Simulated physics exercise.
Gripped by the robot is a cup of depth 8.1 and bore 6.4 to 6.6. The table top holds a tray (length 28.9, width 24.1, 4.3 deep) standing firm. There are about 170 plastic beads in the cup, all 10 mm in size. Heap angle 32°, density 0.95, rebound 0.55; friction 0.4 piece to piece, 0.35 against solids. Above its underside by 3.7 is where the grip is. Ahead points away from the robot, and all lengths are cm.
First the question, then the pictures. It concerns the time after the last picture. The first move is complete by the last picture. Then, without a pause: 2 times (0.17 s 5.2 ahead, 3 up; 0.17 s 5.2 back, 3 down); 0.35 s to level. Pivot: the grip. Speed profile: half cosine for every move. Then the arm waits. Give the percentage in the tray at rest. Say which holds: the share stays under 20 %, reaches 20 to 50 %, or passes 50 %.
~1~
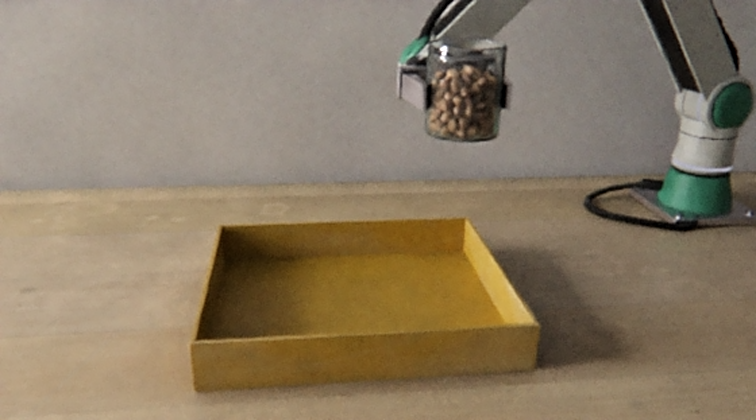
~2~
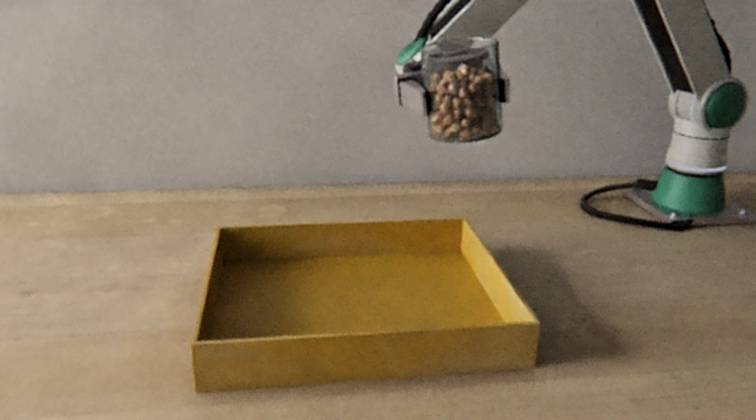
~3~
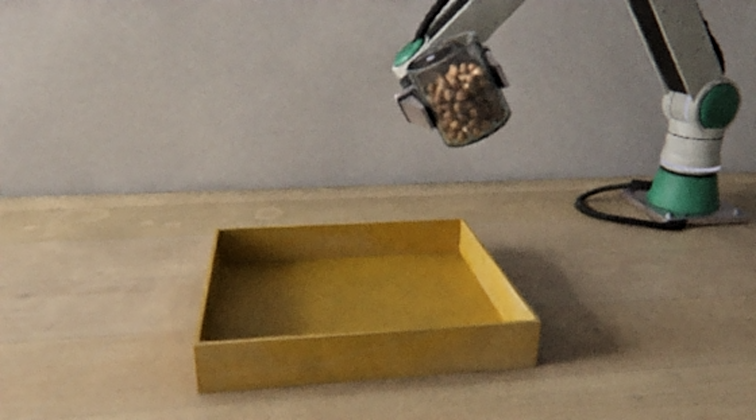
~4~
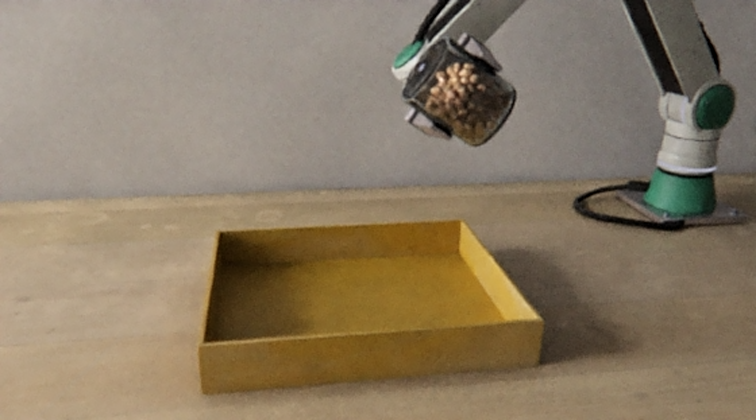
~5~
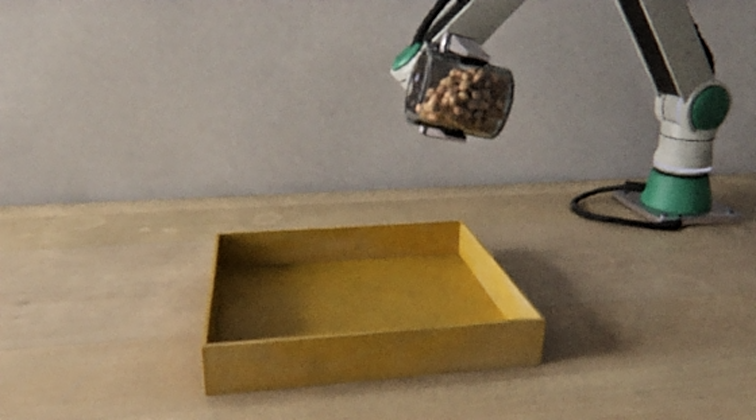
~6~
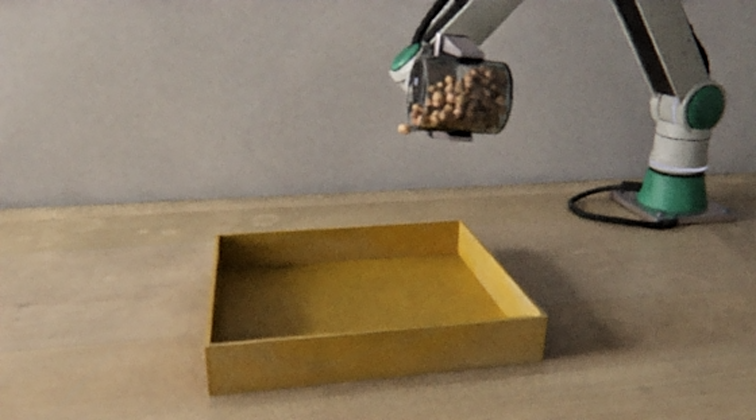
The share passes 50 %.
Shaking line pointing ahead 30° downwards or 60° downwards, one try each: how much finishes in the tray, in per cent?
Roughly 60 per cent, then 25 per cent.
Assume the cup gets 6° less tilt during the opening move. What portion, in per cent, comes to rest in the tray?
80 %.
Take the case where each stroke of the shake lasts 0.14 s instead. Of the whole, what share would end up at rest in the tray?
Estimate: Near 95 per cent.
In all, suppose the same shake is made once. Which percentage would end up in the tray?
I'd expect something close to 70 per cent.
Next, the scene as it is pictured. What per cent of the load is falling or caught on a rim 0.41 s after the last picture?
9 %.
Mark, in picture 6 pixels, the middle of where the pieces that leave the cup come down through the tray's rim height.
They come through centred close to (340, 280).
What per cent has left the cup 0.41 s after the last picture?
Share gone by then: Close to 70 %.
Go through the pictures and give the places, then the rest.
In the first picture, cup middle at (464, 91), level; upper third of the load around (466, 86), from x 435 to 495, top at y 75; 172 in the cup.
In the second picture, cup middle at (462, 91), tilted 8° forward; upper third of the load around (465, 86), from x 435 to 495, top at y 75.
In the third picture, cup middle at (460, 92), tilted 29° forward; upper third of the load around (468, 86), from x 430 to 500, top at y 70.
In the fourth picture, cup middle at (460, 94), tilted 56° forward; upper third of the load around (471, 84), from x 430 to 505, top at y 70.
In the fifth picture, cup middle at (460, 96), tilted 77° forward; upper third of the load around (477, 85), from x 420 to 505, top at y 70.
In the sixth picture, cup middle at (460, 96), tilted 85° forward; upper third of the load around (478, 86), from x 405 to 505, top at y 70; 171 in the cup, 1 in flight or on a rim.
Then, 0.41 s later, tilted 85° forward, highest piece 23 above the table; 102 in the tray, 55 in the cup, 15 in flight or on a rim.
Then, 0.82 s later, tilted 54° forward, highest piece 22 above the table; 154 in the tray, 16 in the cup, 2 on the table or floor.
Then, 1.23 s later, level, highest piece 20 above the table; 154 in the tray, 16 in the cup, 2 on the table or floor.
Then, 2.28 s later, level, highest piece 20 above the table; 154 in the tray, 16 in the cup, 2 on the table or floor.
At rest, 154 in the tray, 16 in the cup, 2 on the table or floor. That is 90 % in the tray.
